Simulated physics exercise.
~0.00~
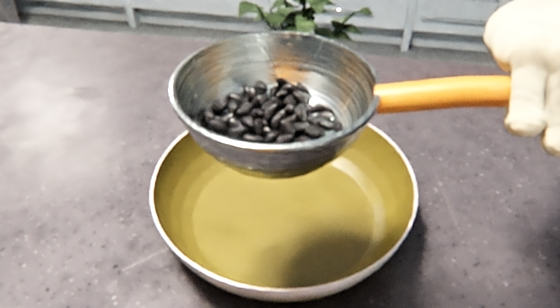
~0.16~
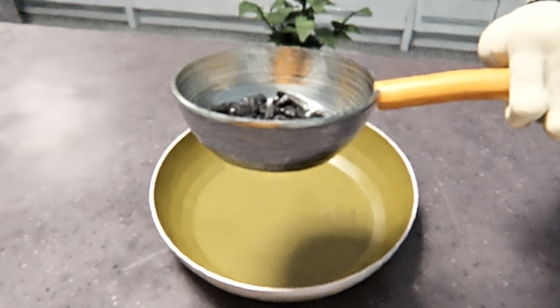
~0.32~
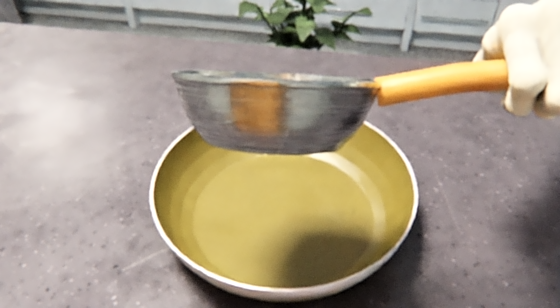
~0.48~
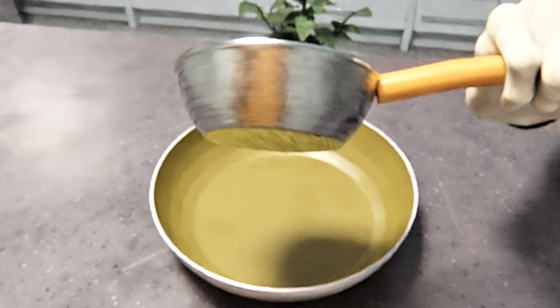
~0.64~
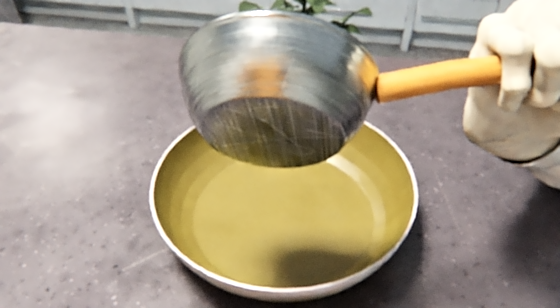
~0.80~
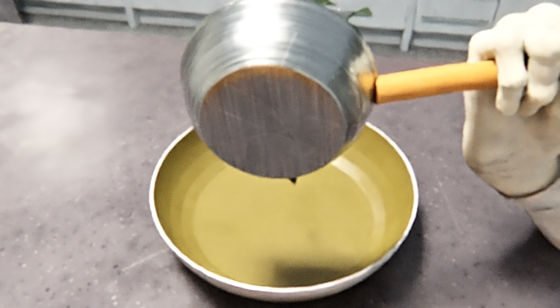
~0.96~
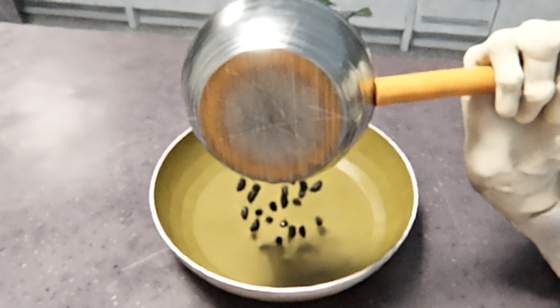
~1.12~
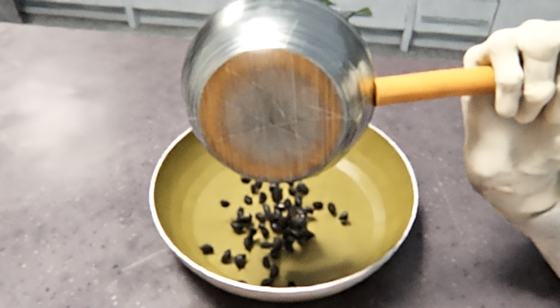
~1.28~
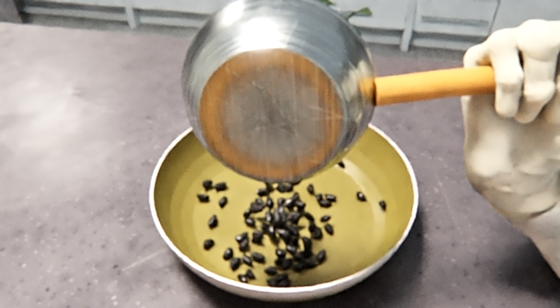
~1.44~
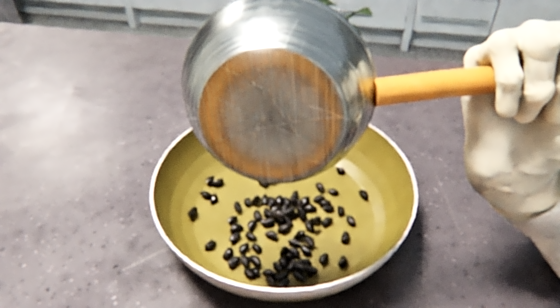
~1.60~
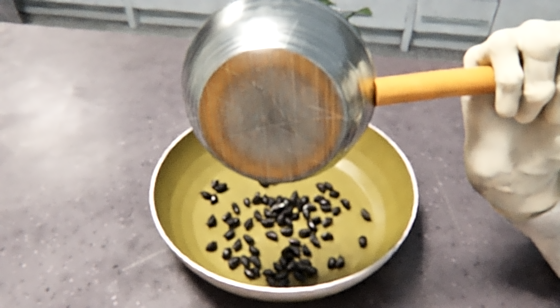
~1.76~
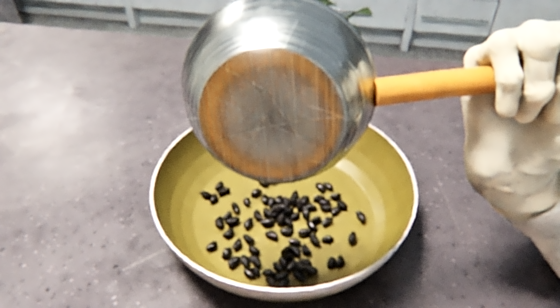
Black beans tumbling from a metal ladle tipped by a pale gloved hand, scattering and settling across a shallow olive-coloured pan.
